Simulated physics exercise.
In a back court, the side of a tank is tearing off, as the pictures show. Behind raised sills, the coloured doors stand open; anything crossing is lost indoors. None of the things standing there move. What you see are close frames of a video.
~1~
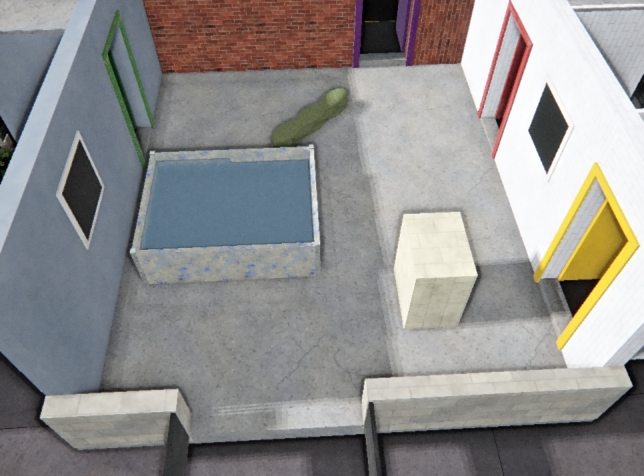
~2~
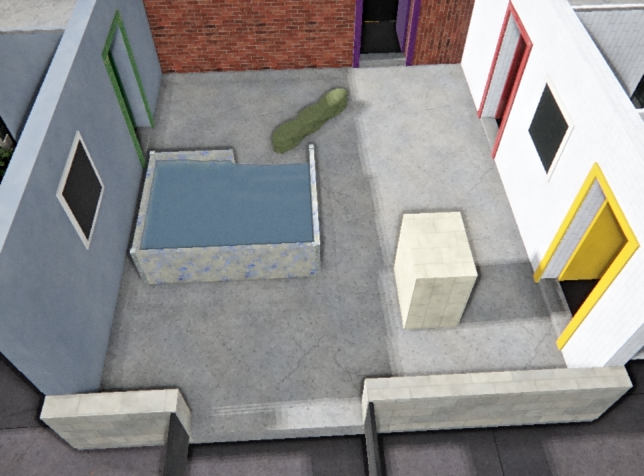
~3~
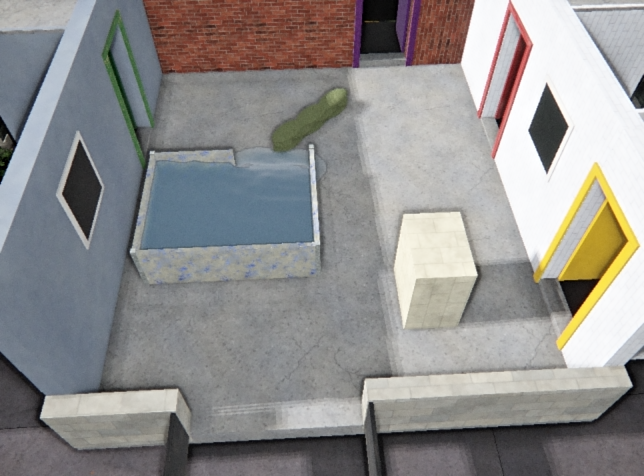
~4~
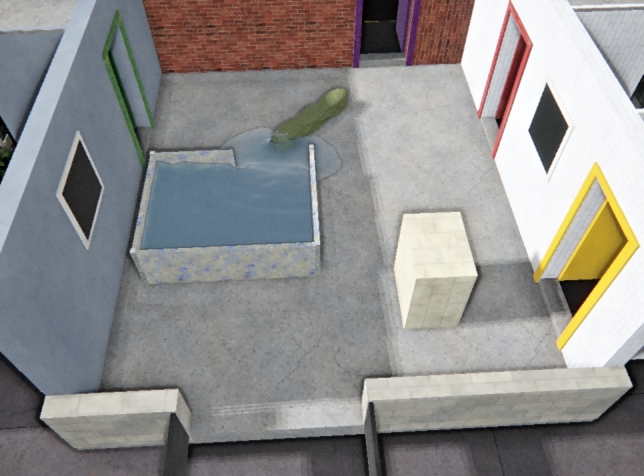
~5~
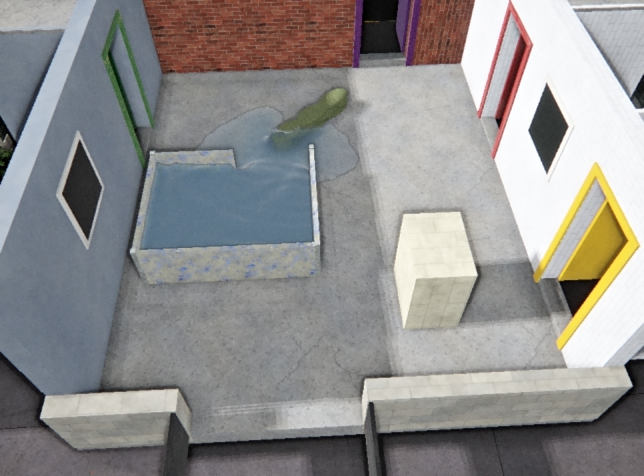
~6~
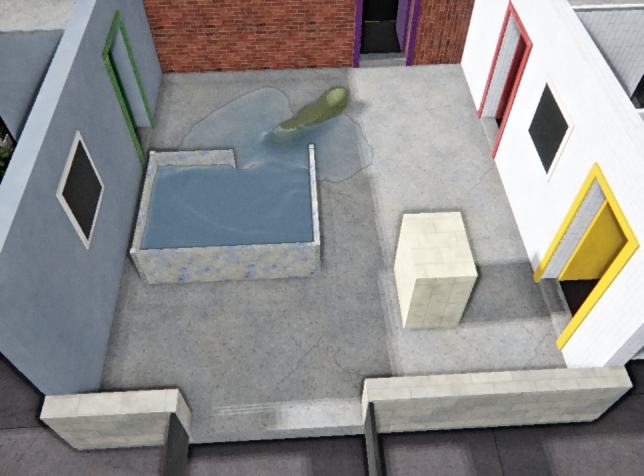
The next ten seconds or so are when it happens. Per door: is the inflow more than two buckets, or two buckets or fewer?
My prediction: The purple door will most likely keep inside the limit. The green door will most likely go past the limit. The yellow door will most likely keep inside the limit. The red door will most likely go past the limit.
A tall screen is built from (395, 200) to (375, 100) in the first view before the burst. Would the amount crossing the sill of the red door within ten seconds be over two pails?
Looking at each in turn, red remains within bounds.
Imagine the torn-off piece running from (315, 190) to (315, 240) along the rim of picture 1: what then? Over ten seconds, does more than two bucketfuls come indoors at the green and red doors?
Well, the green one is safe, while the red one is swamped.
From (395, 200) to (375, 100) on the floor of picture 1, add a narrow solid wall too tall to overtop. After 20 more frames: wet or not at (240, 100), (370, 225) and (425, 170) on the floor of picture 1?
Results in order: Swamped / swamped / bone-dry.
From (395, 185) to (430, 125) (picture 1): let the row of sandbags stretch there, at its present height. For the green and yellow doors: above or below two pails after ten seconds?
Taking them in turn, the green door tops it, while the yellow door falls short of it.
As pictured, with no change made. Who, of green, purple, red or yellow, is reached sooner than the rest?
That's the green one.
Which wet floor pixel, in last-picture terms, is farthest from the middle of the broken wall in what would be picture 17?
Roughly at (455, 69).
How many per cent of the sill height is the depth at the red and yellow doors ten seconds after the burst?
Approx. 200 % then 60 %.
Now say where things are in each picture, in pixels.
The first frame shows the water tank at (230, 200) is whole and still.
In the second frame, water pours out on the water tank's far side and has run to a hidden place.
In the third frame, water pours out on the water tank's far side and has run to a hidden place.
In the fourth frame, water pours out on the water tank's far side and has run to (256, 131).
In the fifth frame, water pours out on the water tank's far side and has run to (260, 110).
In the sixth frame, water pours out on the water tank's far side and has run to (261, 91).
A moment on, water covers 25 % of the floor; the purple door not reached, the green door wet at the sill, nothing in, the yellow door not reached, the red door not reached.
Next, water covers 40 % of the floor; the purple door wet at the sill, nothing in, the green door wet at the sill, nothing in, the yellow door not reached, the red door under two buckets in.
Then, water covers 45 % of the floor; the purple door wet at the sill, nothing in, the green door over two buckets in, the yellow door not reached, the red door over two buckets in.
Later, water covers 60 % of the floor; the purple door under two buckets in, the green door over two buckets in, the yellow door wet at the sill, nothing in, the red door far over two buckets in.
In the end, water covers 90 % of the floor; the purple door under two buckets in, the green door far over two buckets in, the yellow door wet at the sill, nothing in, the red door far over two buckets in.
